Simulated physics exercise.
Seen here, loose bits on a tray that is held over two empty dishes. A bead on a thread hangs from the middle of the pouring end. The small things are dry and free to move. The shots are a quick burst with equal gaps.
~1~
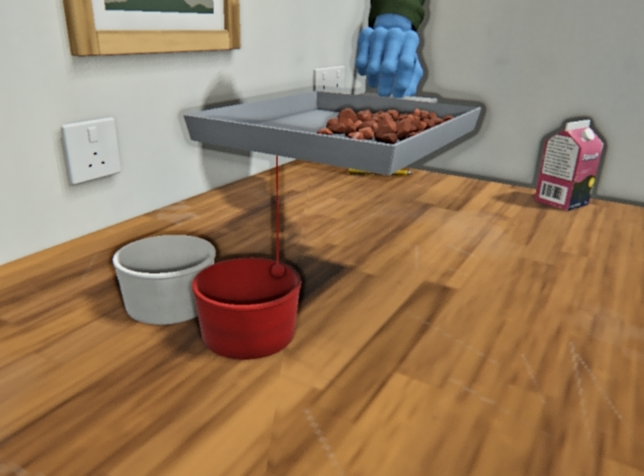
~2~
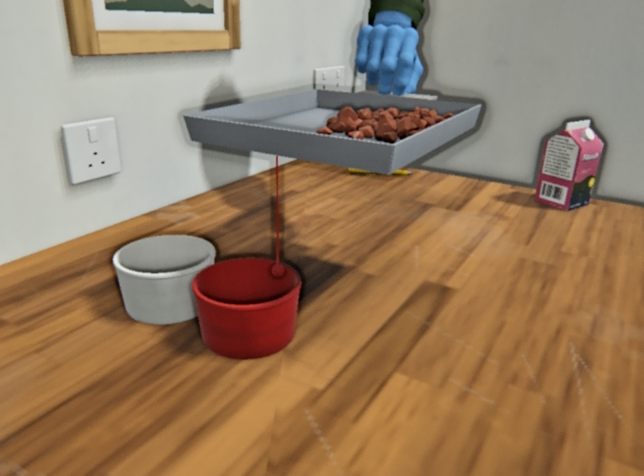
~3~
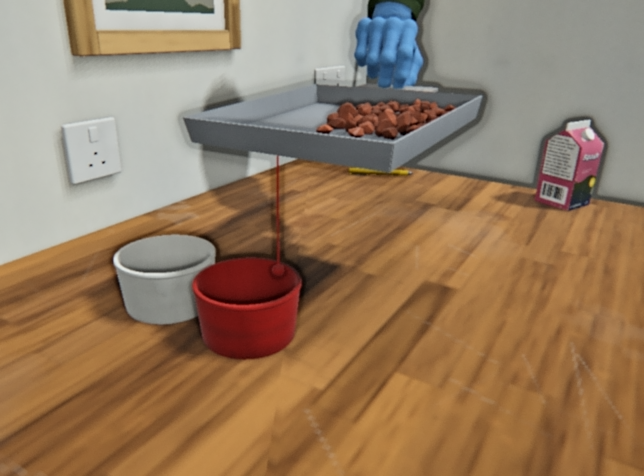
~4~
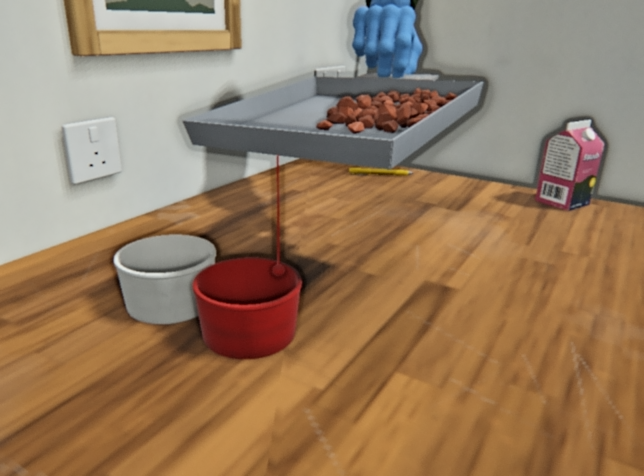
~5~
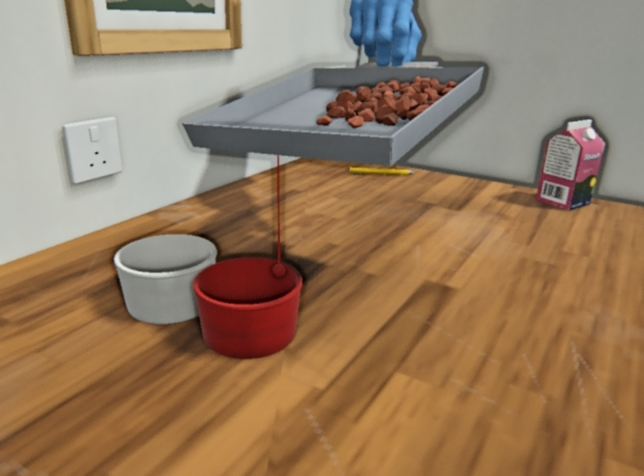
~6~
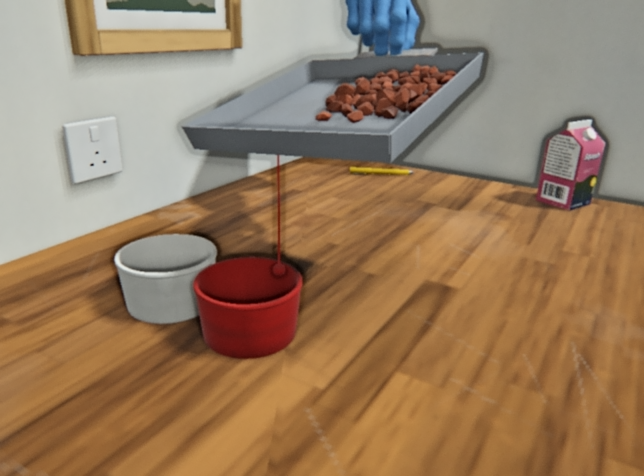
A blue-gloved hand slowly tilts a gray tray of reddish-brown bits above two dishes.
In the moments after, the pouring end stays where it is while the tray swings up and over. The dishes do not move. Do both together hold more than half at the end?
They take the larger part between them.
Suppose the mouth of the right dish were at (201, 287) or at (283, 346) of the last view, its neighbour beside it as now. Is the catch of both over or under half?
First over half, then not half.
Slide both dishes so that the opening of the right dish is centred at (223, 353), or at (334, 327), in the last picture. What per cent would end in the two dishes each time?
The first gives 0 %, the second 40 %.
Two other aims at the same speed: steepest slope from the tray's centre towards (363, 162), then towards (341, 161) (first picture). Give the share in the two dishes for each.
Roughly 0 per cent, and 0 per cent.
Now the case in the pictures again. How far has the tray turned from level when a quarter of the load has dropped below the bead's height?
At some 95 degrees.
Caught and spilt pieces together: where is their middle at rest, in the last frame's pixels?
At about (196, 313).
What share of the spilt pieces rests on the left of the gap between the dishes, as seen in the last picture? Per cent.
Close to 80 per cent.
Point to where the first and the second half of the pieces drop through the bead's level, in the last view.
First near (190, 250), later near (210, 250).
Shortly afterwards, tray tipped steeply; the whole lot on the tray.
Next, tray tipped right over; near a third on the tray; a little in the right dish; a little in the left dish; a little outside both; near a third in the air.
Some moments later, tray tipped past a quarter turn; near a third in the right dish; near a third in the left dish; near a third outside both.
In the end, tray tipped past a quarter turn; near a third in the right dish; near a third in the left dish; near a third outside both.
